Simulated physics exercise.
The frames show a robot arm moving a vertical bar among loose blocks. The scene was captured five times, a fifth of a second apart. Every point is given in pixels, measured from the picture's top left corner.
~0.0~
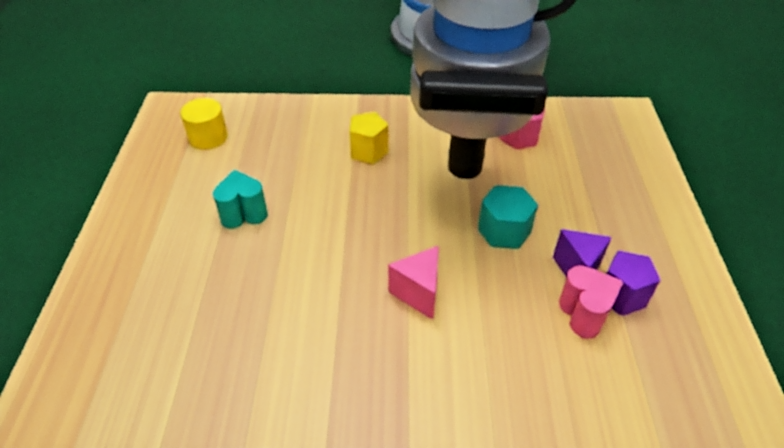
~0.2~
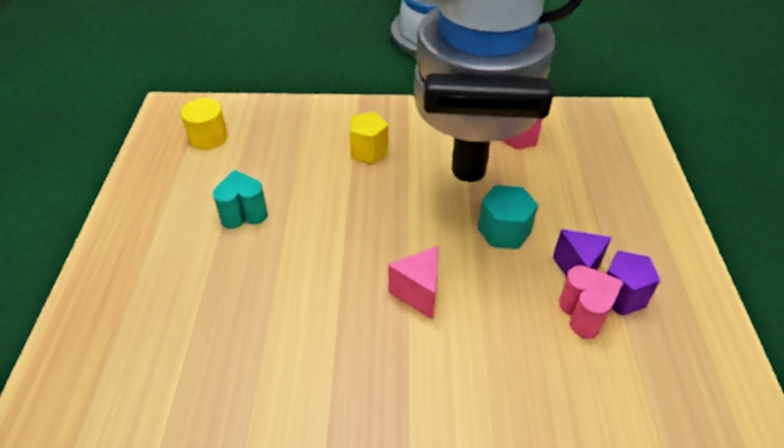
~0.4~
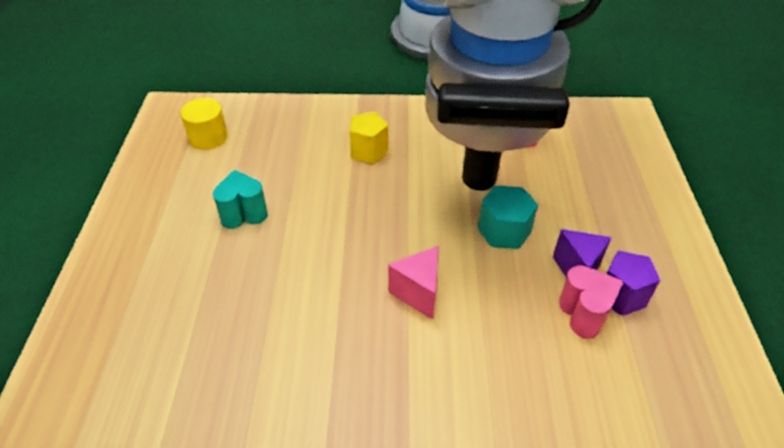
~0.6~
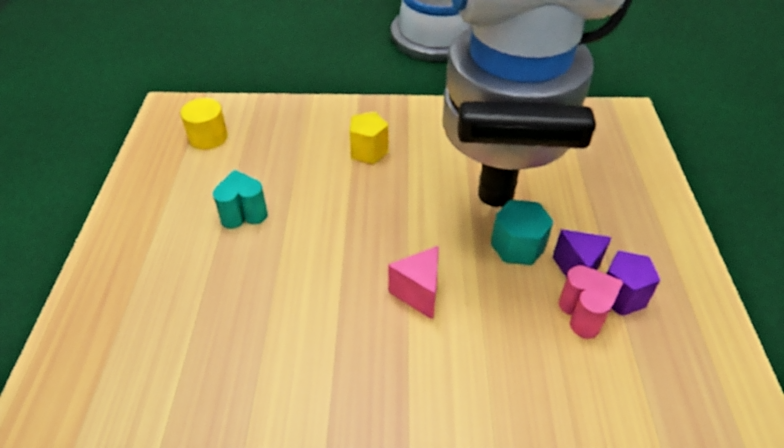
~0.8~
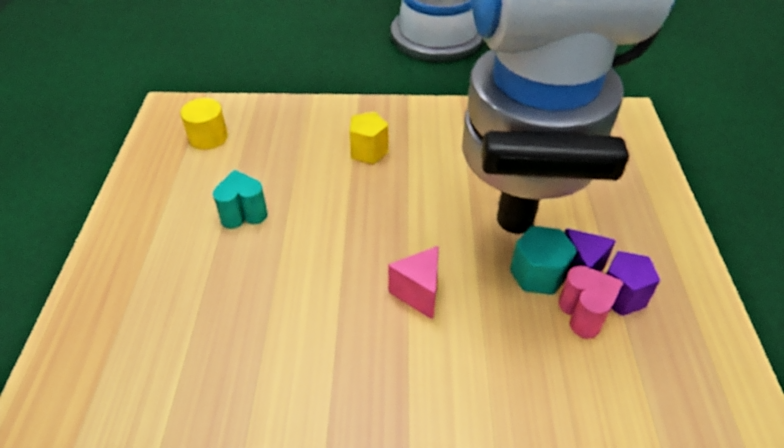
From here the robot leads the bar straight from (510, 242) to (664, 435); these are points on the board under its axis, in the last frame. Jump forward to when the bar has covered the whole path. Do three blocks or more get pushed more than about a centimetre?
I expect not.
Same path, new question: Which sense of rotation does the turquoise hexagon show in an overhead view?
Overhead view: Clockwise.
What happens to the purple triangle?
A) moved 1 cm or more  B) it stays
I'll go with B - it stays.
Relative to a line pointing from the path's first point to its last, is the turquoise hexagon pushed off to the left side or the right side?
It slides rightward.
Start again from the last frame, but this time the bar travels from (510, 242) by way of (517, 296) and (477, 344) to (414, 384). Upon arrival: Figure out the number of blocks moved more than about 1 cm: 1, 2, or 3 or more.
I'd say two blocks get shifted by more than about 1 cm.
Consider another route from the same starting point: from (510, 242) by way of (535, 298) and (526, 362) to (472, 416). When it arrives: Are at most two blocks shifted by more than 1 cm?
Yes.
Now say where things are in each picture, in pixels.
In the first frame, tip of the bar at (465, 169), middles of tops, turquoise hexagon at (510, 202), purple triangle at (587, 244), pink heart-shaped block at (595, 287).
In the second frame, bar at (468, 172), nothing pushed.
In the third frame, bar at (479, 180), nothing pushed.
In the fourth frame, bar at (496, 196), turquoise hexagon at (525, 218).
In the fifth frame, bar at (515, 221), turquoise hexagon at (547, 246), purple triangle at (590, 244), pink heart-shaped block at (595, 287).
What follows on the original path. One third of the way, bar at (560, 277); turquoise hexagon at (578, 310), turned 40° clockwise; pink heart-shaped block at (633, 331), turned 90° anticlockwise.
Two thirds of the way, bar at (612, 341); turquoise hexagon at (601, 378), turned 90° clockwise; pink heart-shaped block at (663, 349), turned 100° anticlockwise.
At the end, bar at (677, 418); turquoise hexagon at (602, 395), turned 110° clockwise; purple triangle unmoved; pink heart-shaped block at (698, 369), turned 145° anticlockwise.
